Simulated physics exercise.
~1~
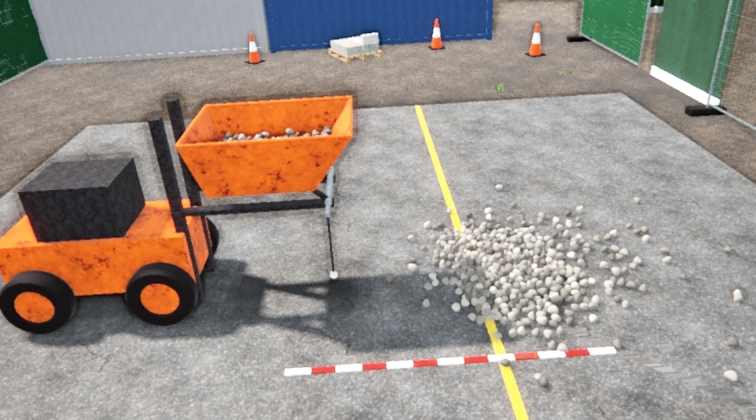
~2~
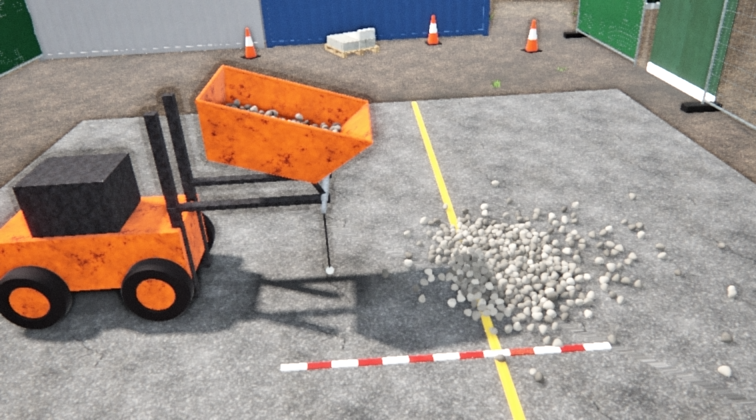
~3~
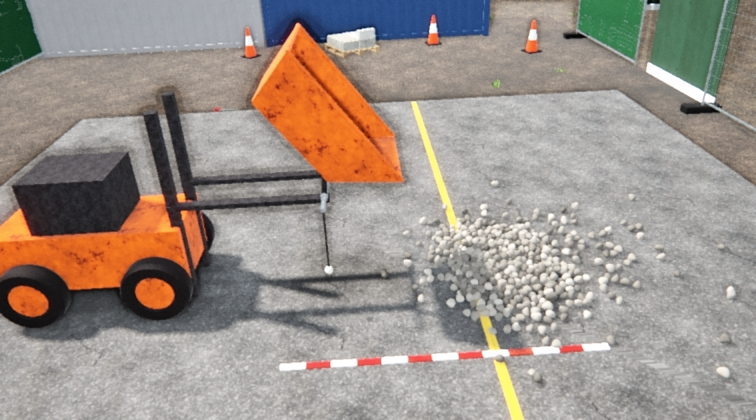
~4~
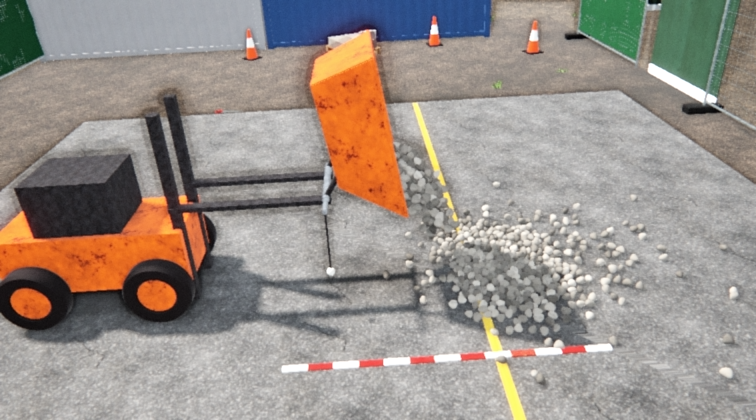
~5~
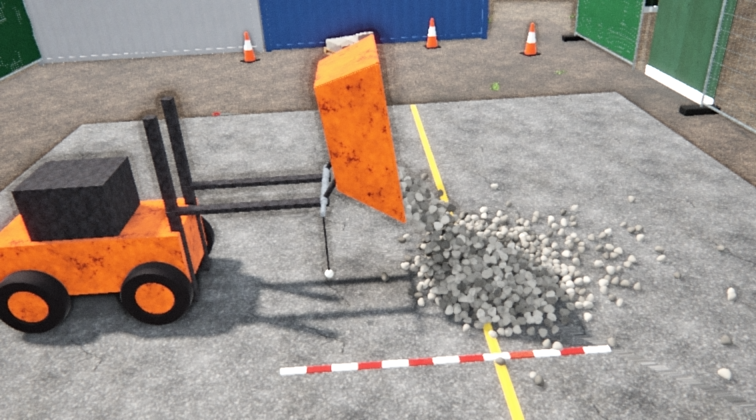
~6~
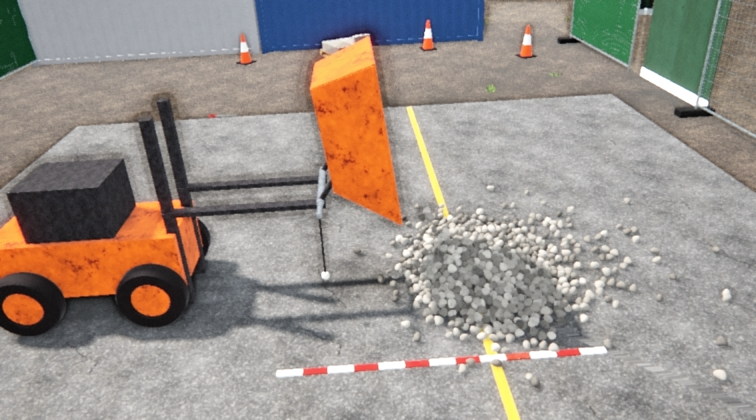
Orange forklift raising and tipping its skip steeply to the right, pouring grey stones onto a pale pile across a yellow line.
